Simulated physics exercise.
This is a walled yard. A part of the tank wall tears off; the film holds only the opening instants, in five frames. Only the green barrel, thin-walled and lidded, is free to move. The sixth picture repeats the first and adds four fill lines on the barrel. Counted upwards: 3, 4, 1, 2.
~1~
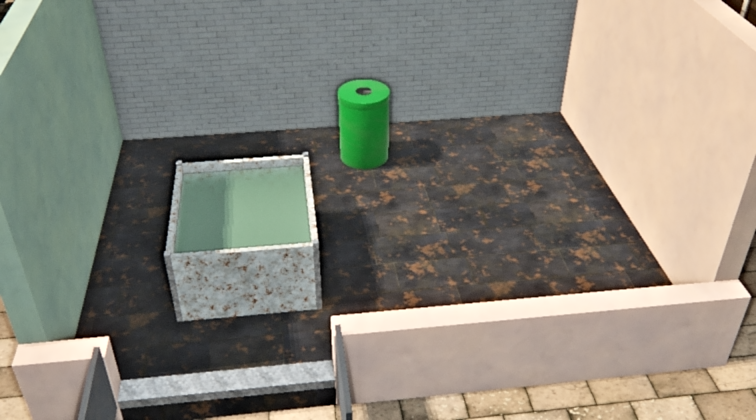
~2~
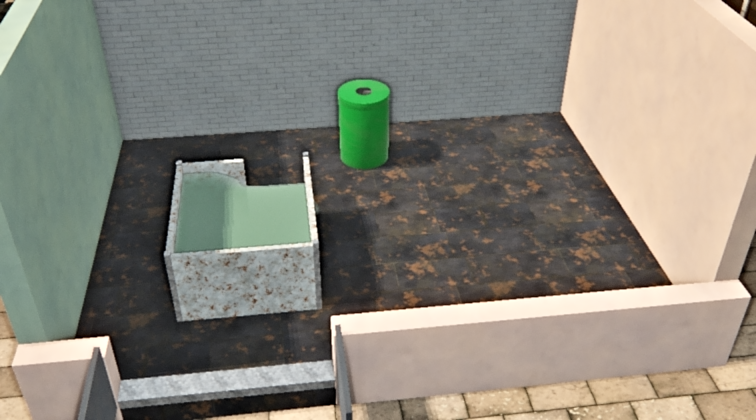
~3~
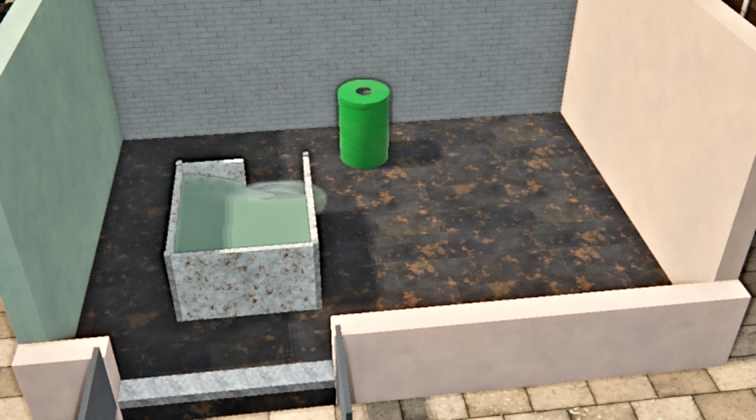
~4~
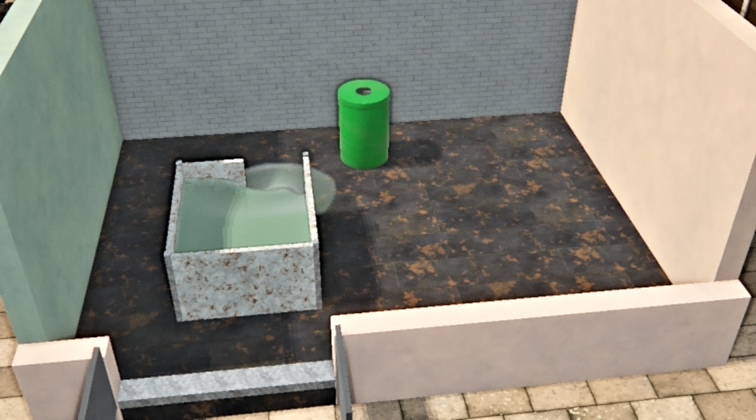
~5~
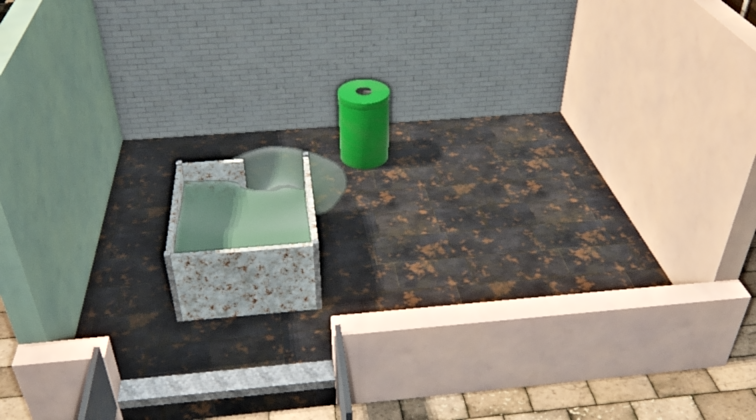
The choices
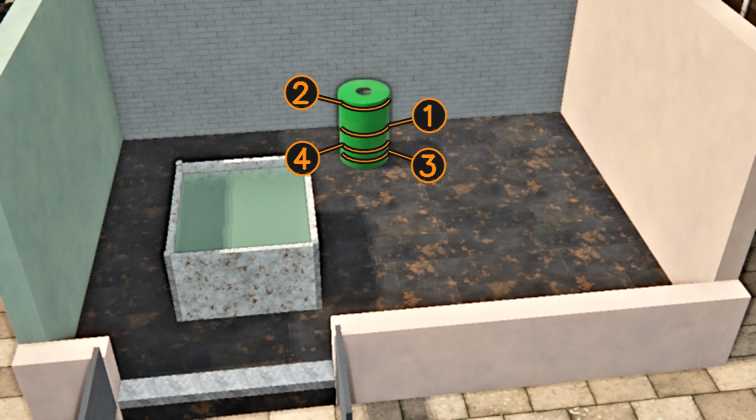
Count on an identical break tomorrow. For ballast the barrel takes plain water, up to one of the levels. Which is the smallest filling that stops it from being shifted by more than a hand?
4 is the one.
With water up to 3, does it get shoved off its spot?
Yes, that goes wrong.
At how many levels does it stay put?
Three of the four.
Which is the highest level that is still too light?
Here it is level 3.
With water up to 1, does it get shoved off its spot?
No, not at all.
On the marked copy, 1 at (367, 135); 2 at (367, 109); 3 at (367, 161); 4 at (367, 151); from the bottom up 3, 4, 1, 2.
Choosing 1, it does not move.
Choosing 2, it does not move.
Choosing 3, it is pushed about twice its own width away.
Choosing 4, it does not move.
